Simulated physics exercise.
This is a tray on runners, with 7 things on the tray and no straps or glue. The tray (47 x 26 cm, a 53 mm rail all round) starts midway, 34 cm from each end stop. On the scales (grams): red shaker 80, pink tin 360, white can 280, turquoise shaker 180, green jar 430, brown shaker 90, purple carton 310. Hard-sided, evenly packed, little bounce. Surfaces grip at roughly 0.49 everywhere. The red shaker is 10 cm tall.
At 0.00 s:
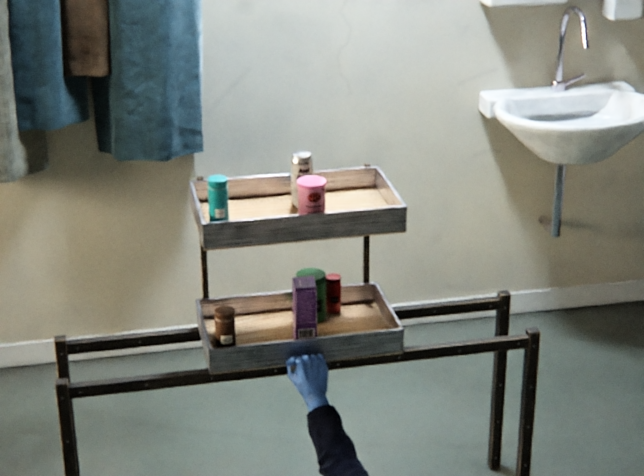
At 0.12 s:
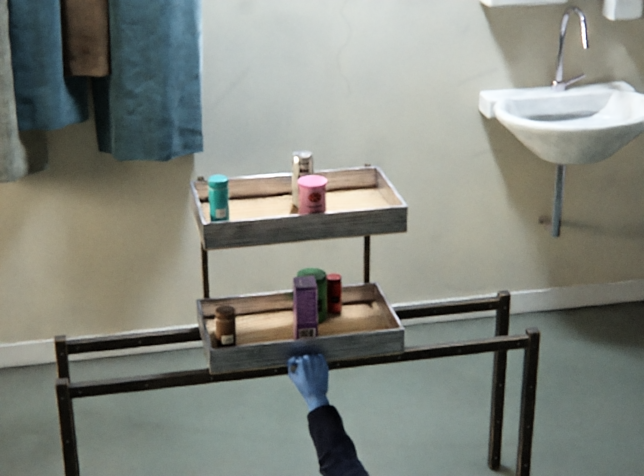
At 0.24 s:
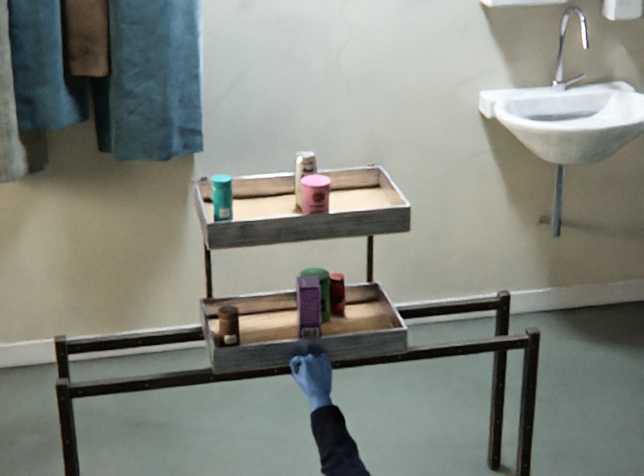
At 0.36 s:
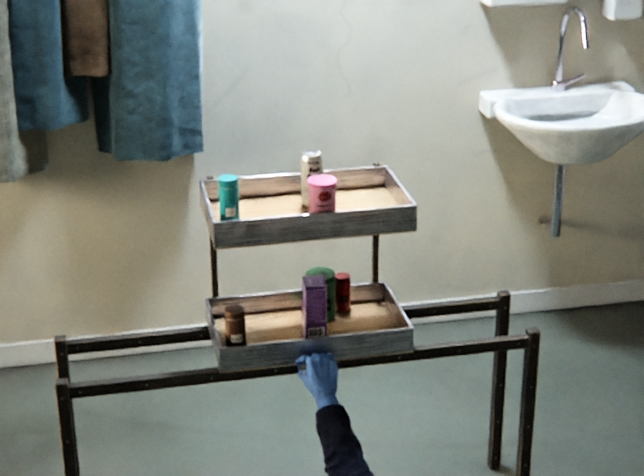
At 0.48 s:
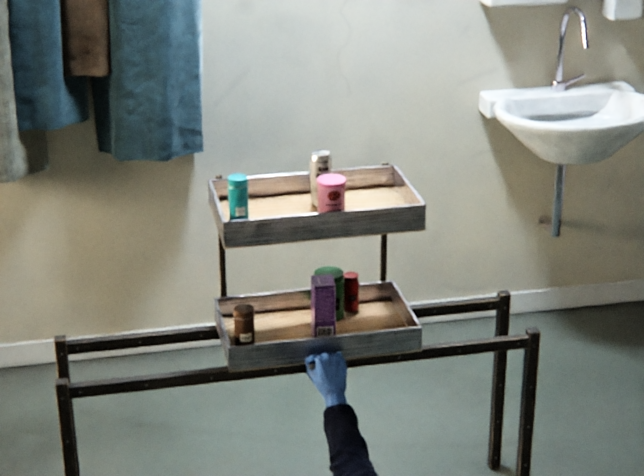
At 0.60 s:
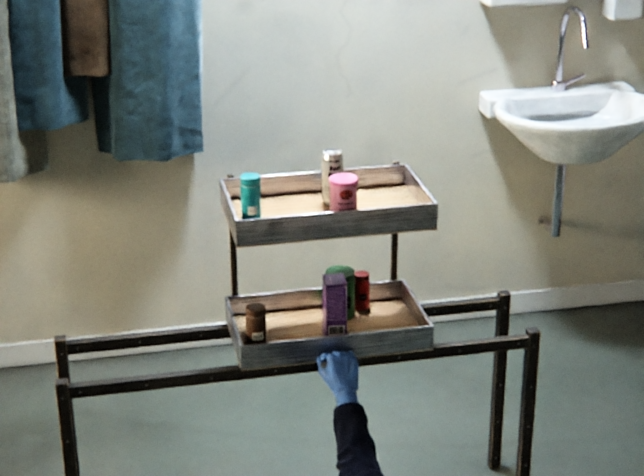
In a room with a wall sink and hanging blue cloth, a blue-gloved hand held still at a two-level wooden tray of small containers, then slid it a short way right along dark rails.
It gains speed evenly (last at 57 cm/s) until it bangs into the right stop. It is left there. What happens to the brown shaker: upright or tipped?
The brown shaker tips over.
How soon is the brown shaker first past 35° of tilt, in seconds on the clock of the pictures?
At about 1.9 s.
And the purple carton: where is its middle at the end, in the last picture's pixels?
Around (482, 313).
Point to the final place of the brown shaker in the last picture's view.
At about (399, 327).
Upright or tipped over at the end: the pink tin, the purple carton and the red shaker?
The pink tin stays upright; the purple carton topples; the red shaker topples.
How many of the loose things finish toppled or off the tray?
In all, 5.
Around 1.30 s, tray moved 34 cm right; brown shaker at 9° to upright near (369, 315); turquoise shaker at 14° to upright; red shaker at 13° to upright.
Around 1.60 s, tray moved 34 cm right; brown shaker at 23° to upright near (375, 314); purple carton on its side; turquoise shaker on its side.
Finally (2.5 s), on their side or leaning hard on the tray, red shaker, white can, turquoise shaker, brown shaker and purple carton; the other 2 still in place (within 5 cm). In the last view, brown shaker near (399, 327).
